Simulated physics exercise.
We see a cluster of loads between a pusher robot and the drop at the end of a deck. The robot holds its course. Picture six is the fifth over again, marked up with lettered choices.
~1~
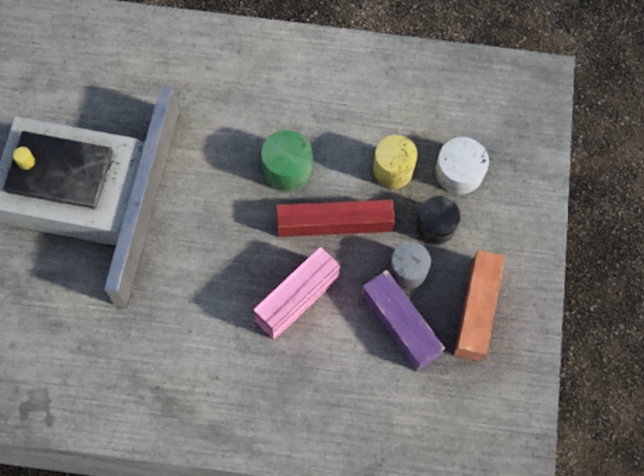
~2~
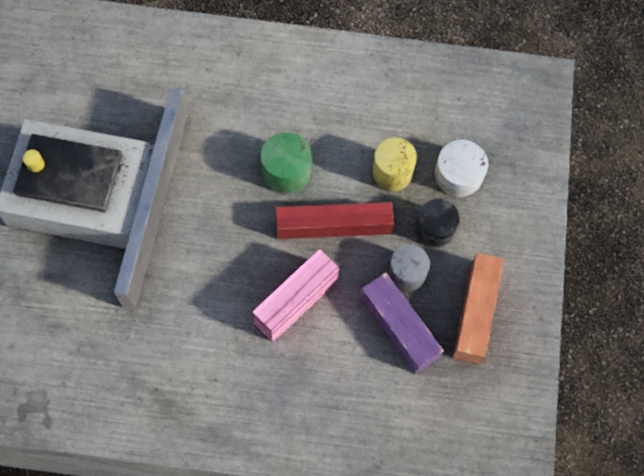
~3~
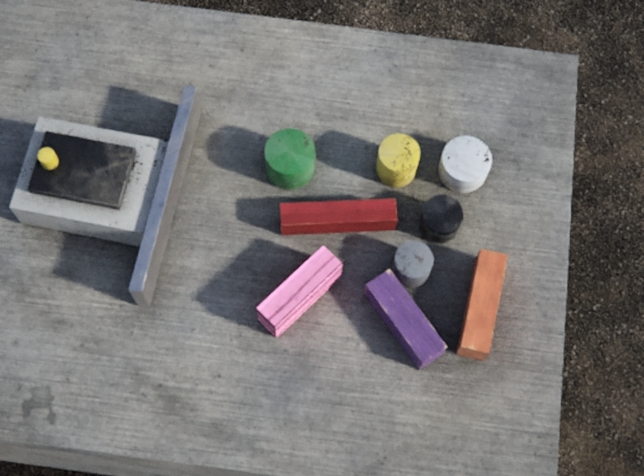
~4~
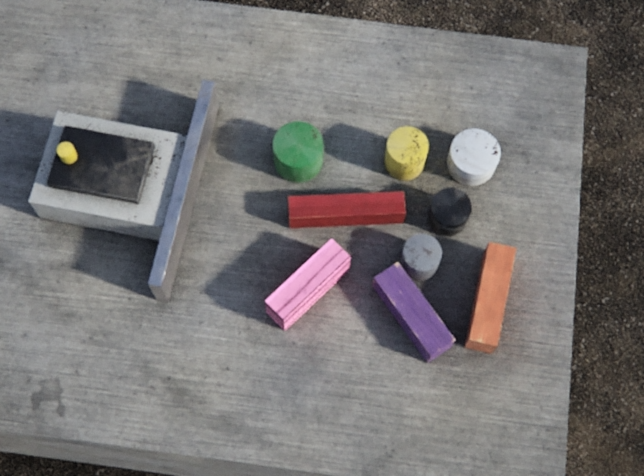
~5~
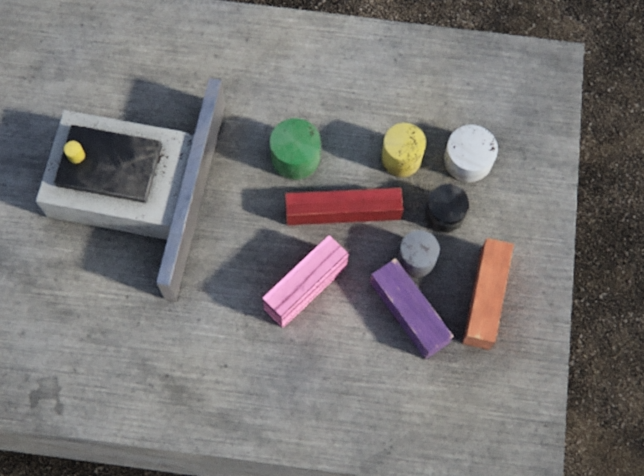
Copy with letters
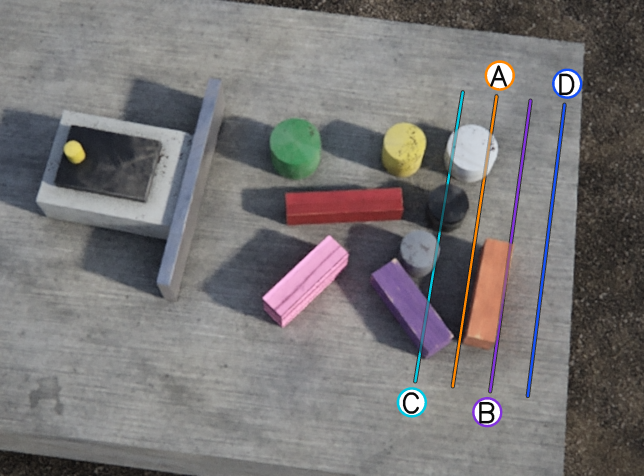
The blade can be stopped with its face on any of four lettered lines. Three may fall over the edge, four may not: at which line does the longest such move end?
At B, and not beyond.
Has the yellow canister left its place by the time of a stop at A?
Yes.
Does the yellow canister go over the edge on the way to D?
Yes.
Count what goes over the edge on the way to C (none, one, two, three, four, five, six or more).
In all, none.
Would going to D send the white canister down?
By then, yes.
On the marked copy, A at (476, 234); B at (511, 238); C at (440, 229); D at (547, 243).
Taking B. A third of the way, robot (232, 179); pink stick (322, 281); green canister (349, 158).
Two thirds of the way, robot (350, 194); black canister (560, 212); white canister (506, 145).
When it is over, robot (439, 205); white canister over the edge; orange bar over the edge; three fallen.
As for the rest, A is within the limit but short; C is within the limit but short; D drops eight.
